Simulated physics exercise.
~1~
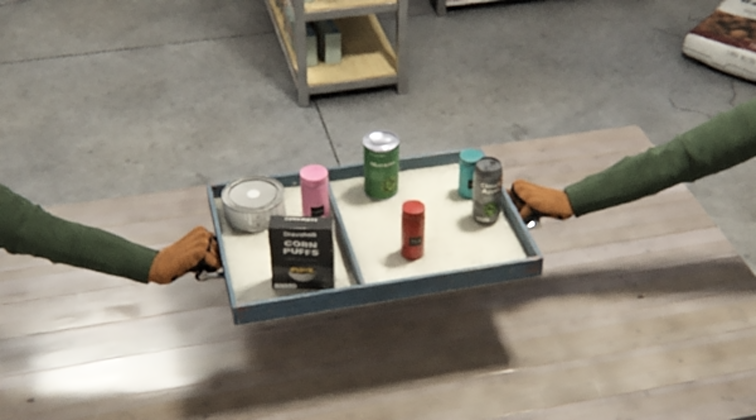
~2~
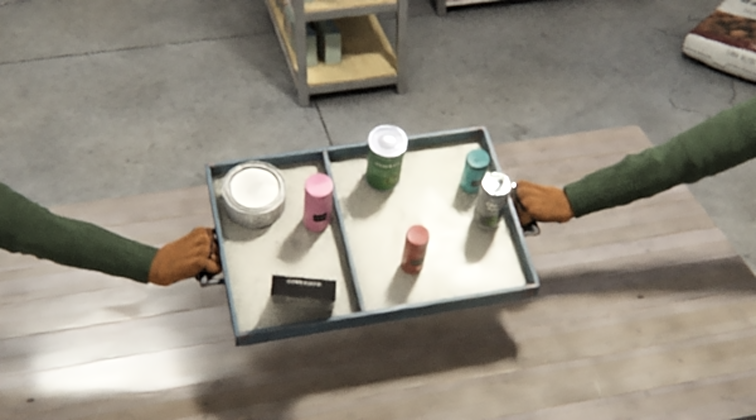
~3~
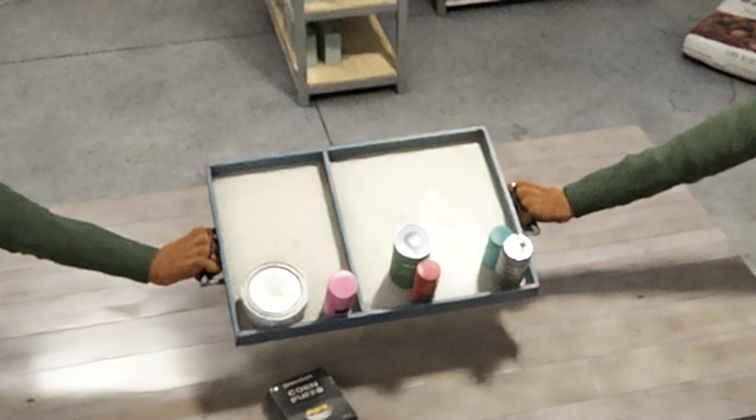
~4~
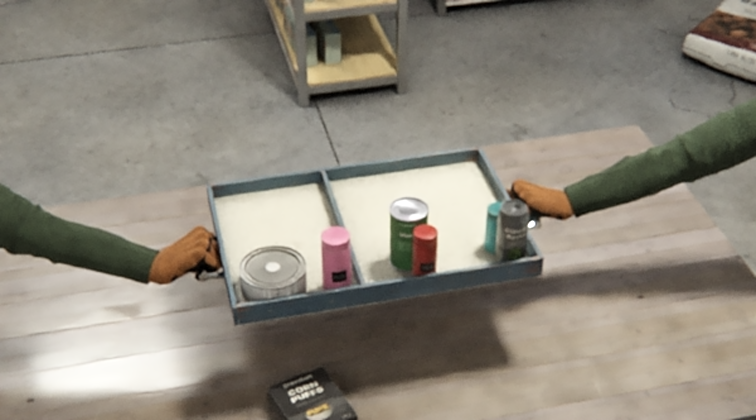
A tray held by two gloved hands tips its near edge down, sending the black packet over the rim onto the table while the cans, shakers and white tub slide to the near side; the tray then levels with those six still standing aboard.
